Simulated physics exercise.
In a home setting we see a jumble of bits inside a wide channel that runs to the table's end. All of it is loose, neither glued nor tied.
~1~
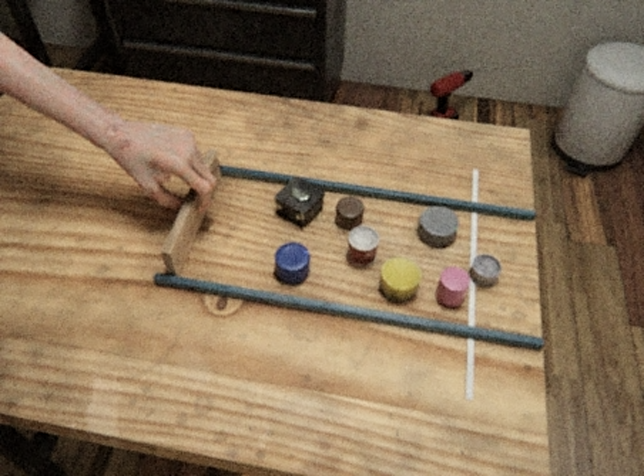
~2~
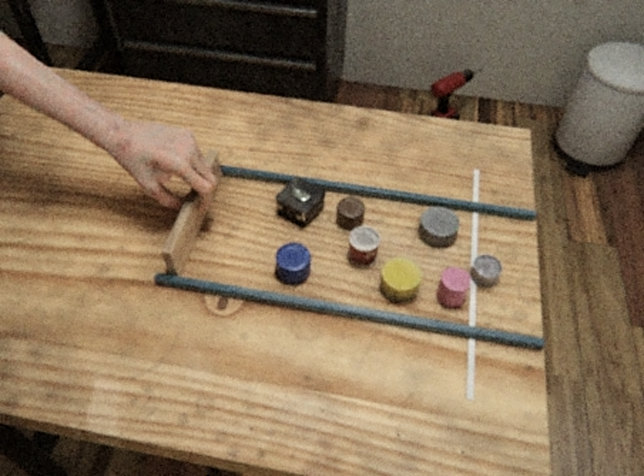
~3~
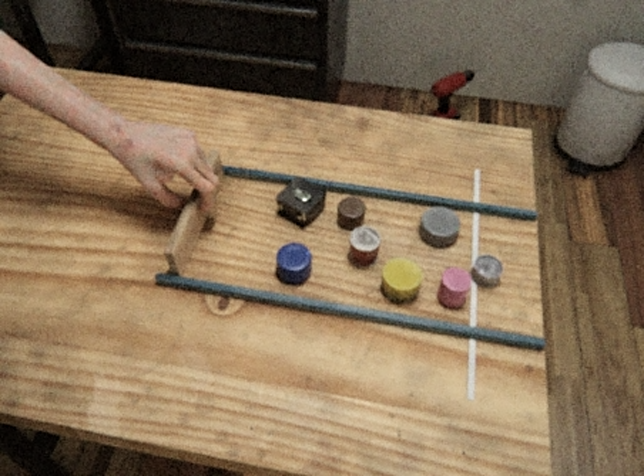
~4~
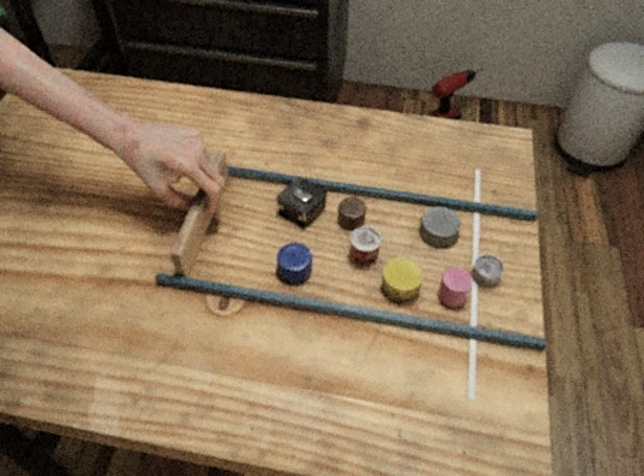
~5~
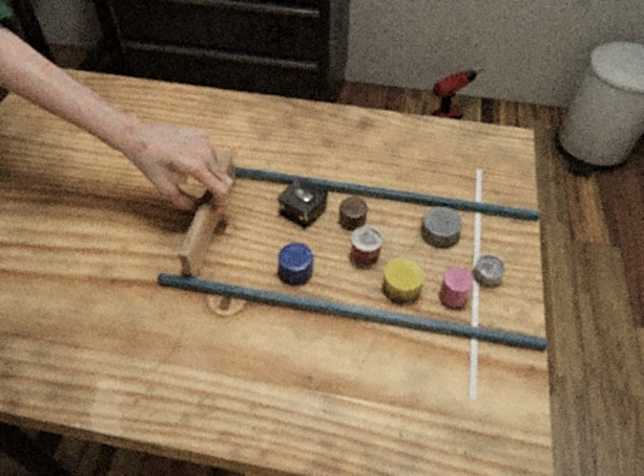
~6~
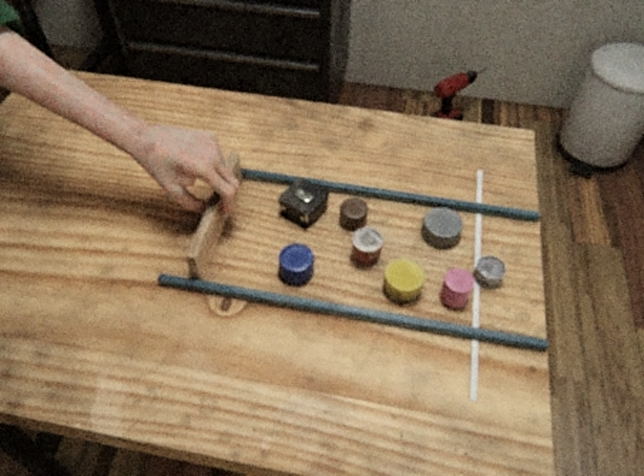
Hand sliding a wooden board slightly right between two dark rails on a table, with the small pots and lids ahead staying nearly still.
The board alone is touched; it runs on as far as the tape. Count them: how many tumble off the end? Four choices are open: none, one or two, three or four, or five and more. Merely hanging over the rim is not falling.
Of those, one or two.
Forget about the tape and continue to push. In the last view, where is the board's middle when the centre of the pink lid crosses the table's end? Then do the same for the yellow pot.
The middle is at (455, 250) when it's the pink lid, and at (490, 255) when it's the yellow pot.
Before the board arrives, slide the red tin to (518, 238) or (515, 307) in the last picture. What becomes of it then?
Well, place by place the object does not stay and then keeps its place.
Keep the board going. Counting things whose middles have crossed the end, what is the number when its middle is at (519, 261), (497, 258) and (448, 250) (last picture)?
Respectively 5, 4 and 0.
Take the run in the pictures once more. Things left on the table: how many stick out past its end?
You'd get 2.
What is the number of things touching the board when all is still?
I count 3 of them.
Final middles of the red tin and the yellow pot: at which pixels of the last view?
First (495, 268), then (534, 301).
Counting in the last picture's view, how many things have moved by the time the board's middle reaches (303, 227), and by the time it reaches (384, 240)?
At the first spot the count is 3, and at the second it is 7.
Soon after, none off yet; white tin at rest near (489, 272); pink lid at rest near (456, 289); grey lid at rest near (442, 228).
After that, none off yet; white tin at rest near (489, 272); pink lid displaced about its own width near (475, 292); grey lid displaced about its own width near (479, 234).
In the end, the number that fall off is one or two; gone, grey lid and pink lid.
